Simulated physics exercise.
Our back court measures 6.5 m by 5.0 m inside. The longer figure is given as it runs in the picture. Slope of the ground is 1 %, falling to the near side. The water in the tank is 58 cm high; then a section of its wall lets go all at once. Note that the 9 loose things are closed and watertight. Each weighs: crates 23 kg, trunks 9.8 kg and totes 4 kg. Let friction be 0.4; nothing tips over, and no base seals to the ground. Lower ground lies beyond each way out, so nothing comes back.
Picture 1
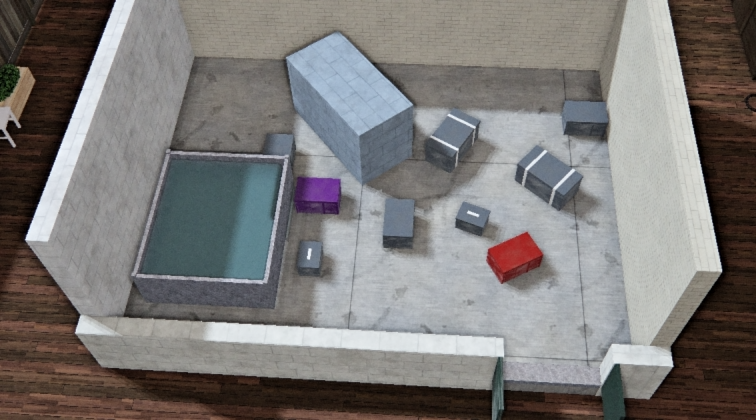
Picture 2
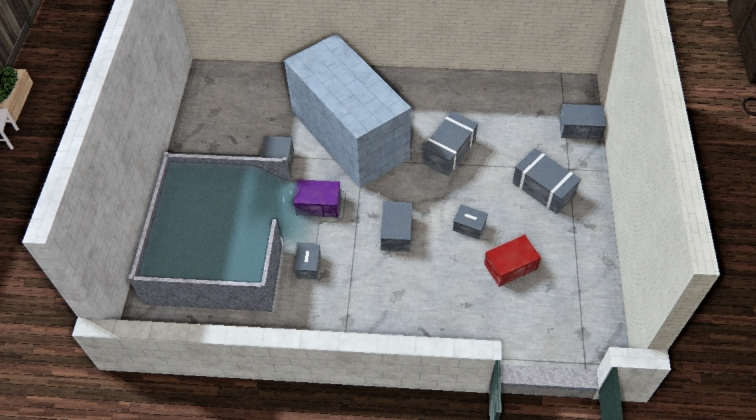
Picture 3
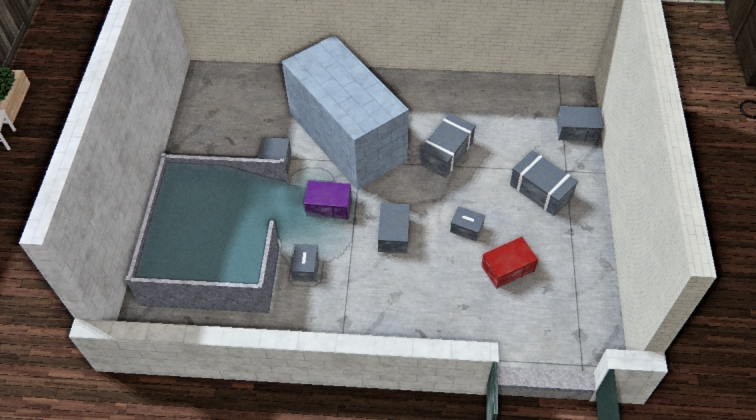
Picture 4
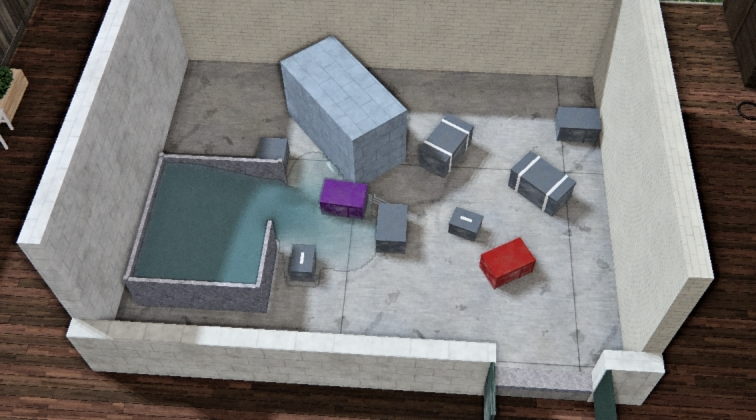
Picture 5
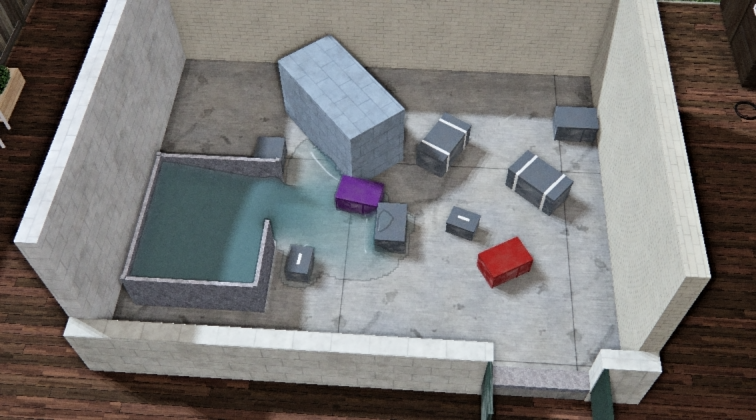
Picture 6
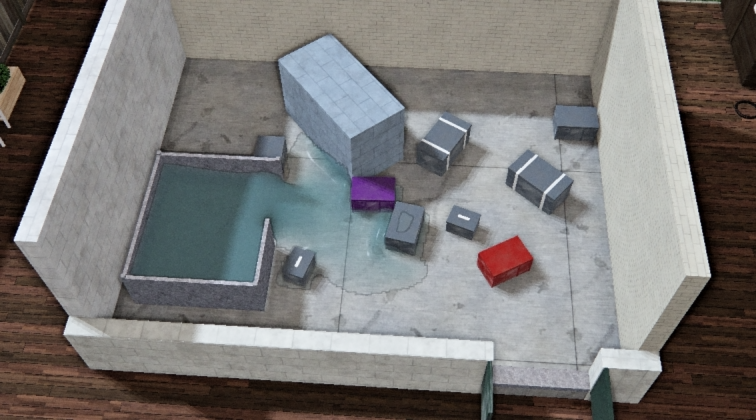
The footage shows a walled court with a water tank whose right side opens, letting water spread rightward across the floor, pushing a purple crate right past gray boxes, two of which shift slightly, while a red crate stays put.
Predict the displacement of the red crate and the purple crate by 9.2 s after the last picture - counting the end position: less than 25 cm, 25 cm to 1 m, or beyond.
The red crate should get washed far off; the purple crate should get washed far off.
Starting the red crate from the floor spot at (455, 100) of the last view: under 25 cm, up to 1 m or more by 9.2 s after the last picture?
What happens is that it keeps still.
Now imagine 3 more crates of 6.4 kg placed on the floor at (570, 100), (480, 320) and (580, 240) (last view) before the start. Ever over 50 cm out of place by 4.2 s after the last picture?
One by one: Below the mark, beyond the mark, below the mark.
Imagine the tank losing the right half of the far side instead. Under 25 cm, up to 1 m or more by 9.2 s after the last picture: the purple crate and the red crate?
The purple crate drifts a bit; the red crate remains where it was.
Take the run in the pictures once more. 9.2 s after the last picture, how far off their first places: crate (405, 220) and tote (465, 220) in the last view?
250 cm for the first, and the second is washed out.
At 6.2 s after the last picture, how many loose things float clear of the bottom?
I'd say 1 of them.
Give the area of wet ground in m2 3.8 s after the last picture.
I'd put it close to 24 m2.
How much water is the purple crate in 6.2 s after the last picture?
Close to 7 centimetres.
Then, 1.2 s after the last picture the red crate is near (531, 268), 0.4 m from its start, aground; the purple crate is near (516, 170), 2.9 m from its start, aground; 0 of 9 are out; 0 afloat.
Then, 3.8 s after the last picture the red crate is near (587, 336), 1.5 m from its start, afloat; the purple crate is near (557, 148), 3.6 m from its start, aground; 0 of 9 are out; 4 afloat.
Then, 6.2 s after the last picture the red crate has gone out; the purple crate is near (557, 148), 3.6 m from its start, aground; 2 of 9 are out; 1 afloat.
Then, 9.2 s after the last picture the red crate has gone out; the purple crate is near (557, 148), 3.6 m from its start, aground; 2 of 9 are out; 2 afloat.
